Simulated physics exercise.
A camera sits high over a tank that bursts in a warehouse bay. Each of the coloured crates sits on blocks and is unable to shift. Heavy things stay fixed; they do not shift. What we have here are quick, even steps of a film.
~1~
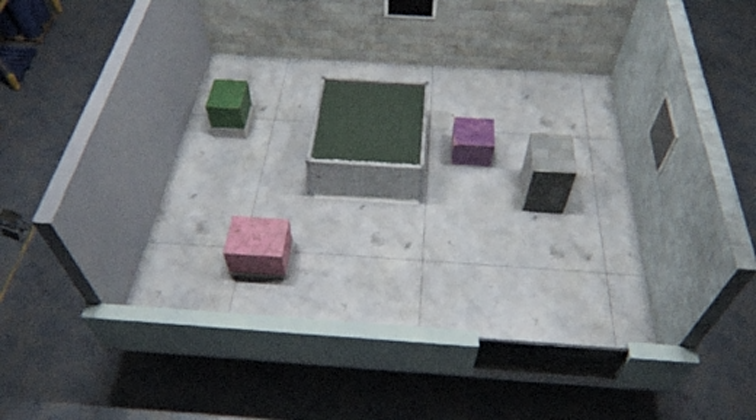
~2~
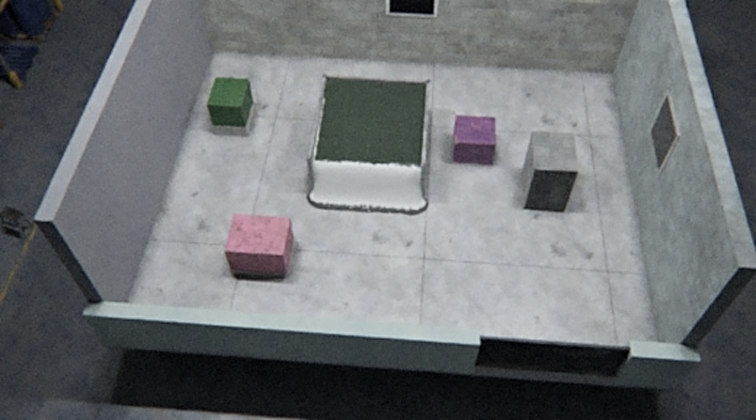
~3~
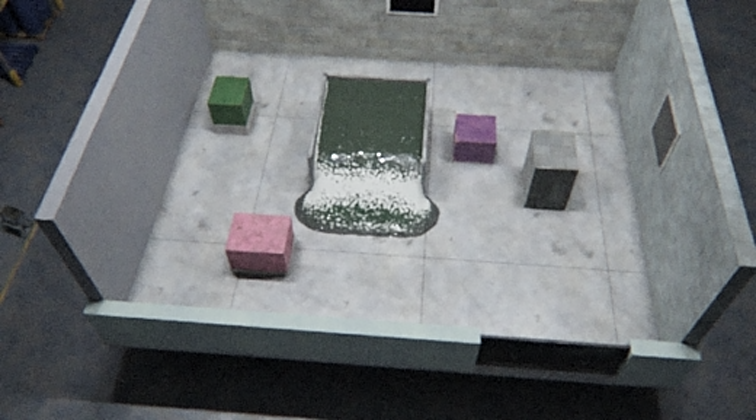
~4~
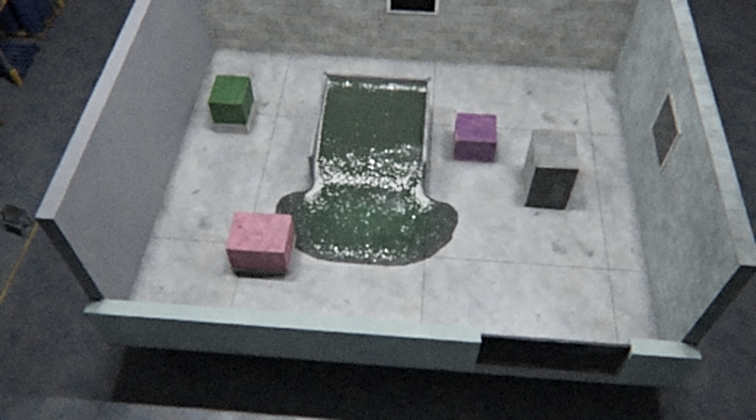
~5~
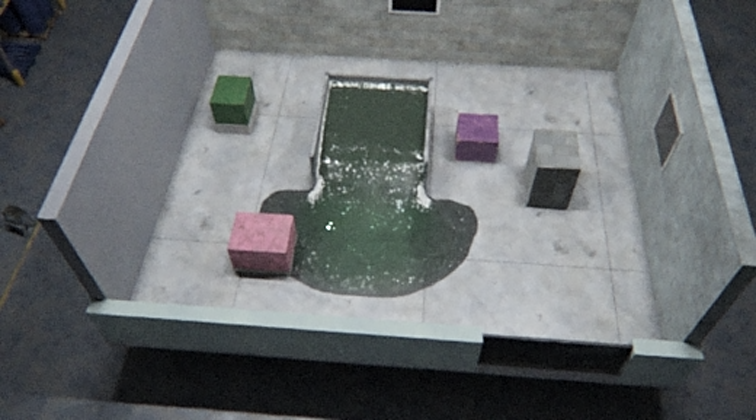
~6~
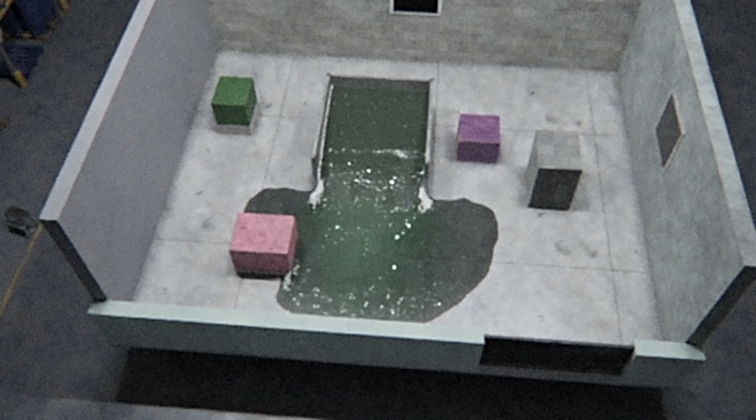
Warehouse bay with an open tank bursting at its front, dark green water pouring out and spreading around a still pink crate.
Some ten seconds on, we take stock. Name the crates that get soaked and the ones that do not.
The purple crate gets soaked; the green crate does not get soaked; the pink crate gets soaked.
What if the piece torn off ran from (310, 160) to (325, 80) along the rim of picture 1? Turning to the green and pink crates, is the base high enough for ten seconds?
In short: Green crate gets drenched; pink crate gets drenched.
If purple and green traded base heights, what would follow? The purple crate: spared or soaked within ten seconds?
In that case the purple comes through fine.
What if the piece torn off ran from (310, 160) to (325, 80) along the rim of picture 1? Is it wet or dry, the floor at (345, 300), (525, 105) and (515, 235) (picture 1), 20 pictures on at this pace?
Soaked, untouched, untouched.
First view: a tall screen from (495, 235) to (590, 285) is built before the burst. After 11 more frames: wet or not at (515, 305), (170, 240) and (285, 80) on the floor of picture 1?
The first point comes out inundated, the next inundated, the last unwetted.
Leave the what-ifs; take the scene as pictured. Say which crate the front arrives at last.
Last is the crate marked purple.
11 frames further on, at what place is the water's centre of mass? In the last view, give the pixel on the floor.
I'd put it at around (369, 251).
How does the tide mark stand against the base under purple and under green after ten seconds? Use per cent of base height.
Around 220 in a hundred for the first and 80 in a hundred for the second.
A moment on, water covers 25 % of the floor; the purple crate not reached, the green crate not reached, the pink crate water round its plinth.
Next, water covers 40 % of the floor; the purple crate not reached, the green crate not reached, the pink crate water round its plinth.
Then, water covers 50 % of the floor; the purple crate not reached, the green crate water round its plinth, the pink crate water round its plinth.
Later, water covers 85 % of the floor; the purple crate water round its plinth, the green crate water round its plinth, the pink crate water round its plinth.
In the end, water covers 100 % of the floor; the purple crate was topped, the green crate stayed above the water, the pink crate was topped.
